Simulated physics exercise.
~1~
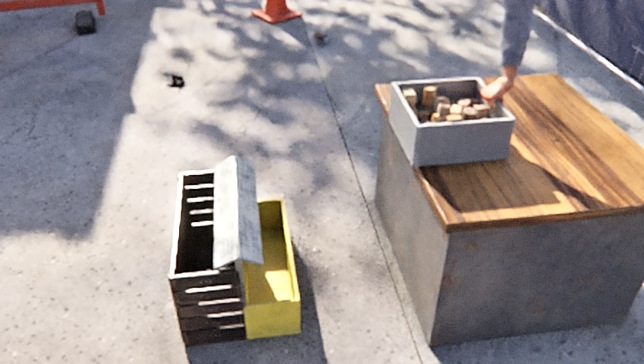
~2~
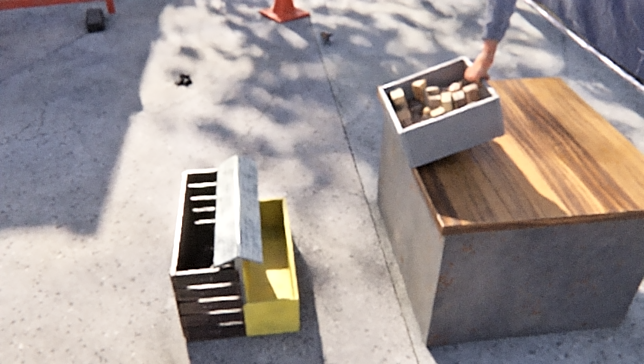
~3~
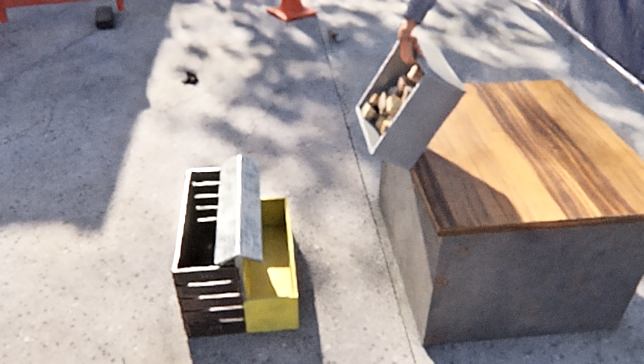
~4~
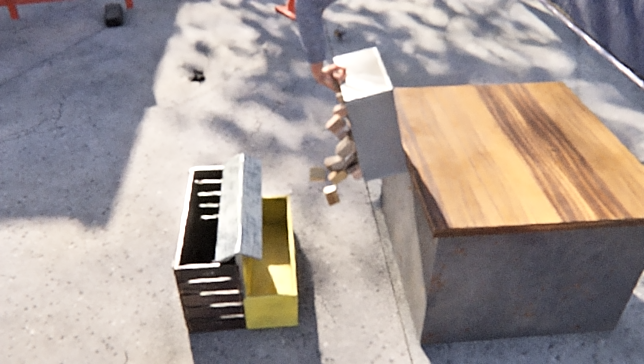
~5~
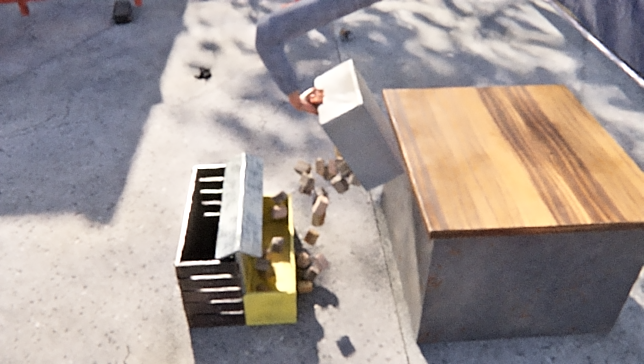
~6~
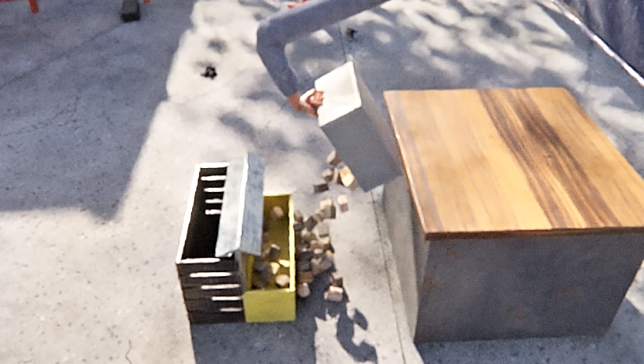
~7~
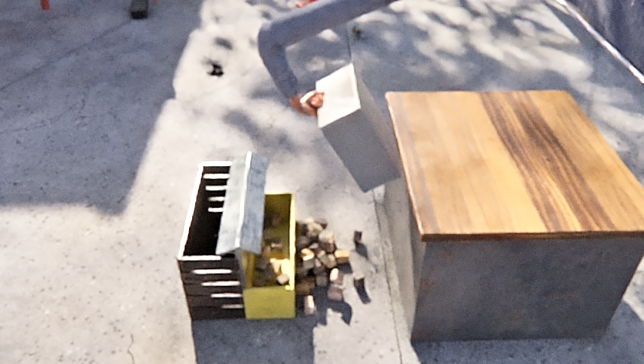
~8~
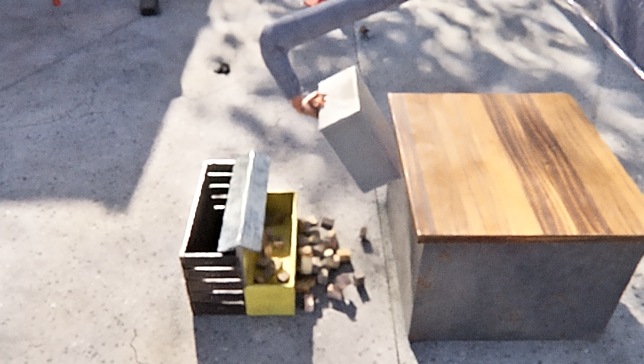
On sunlit pavement, a hand tips wooden blocks from a grey box, most landing beside the yellow tote.
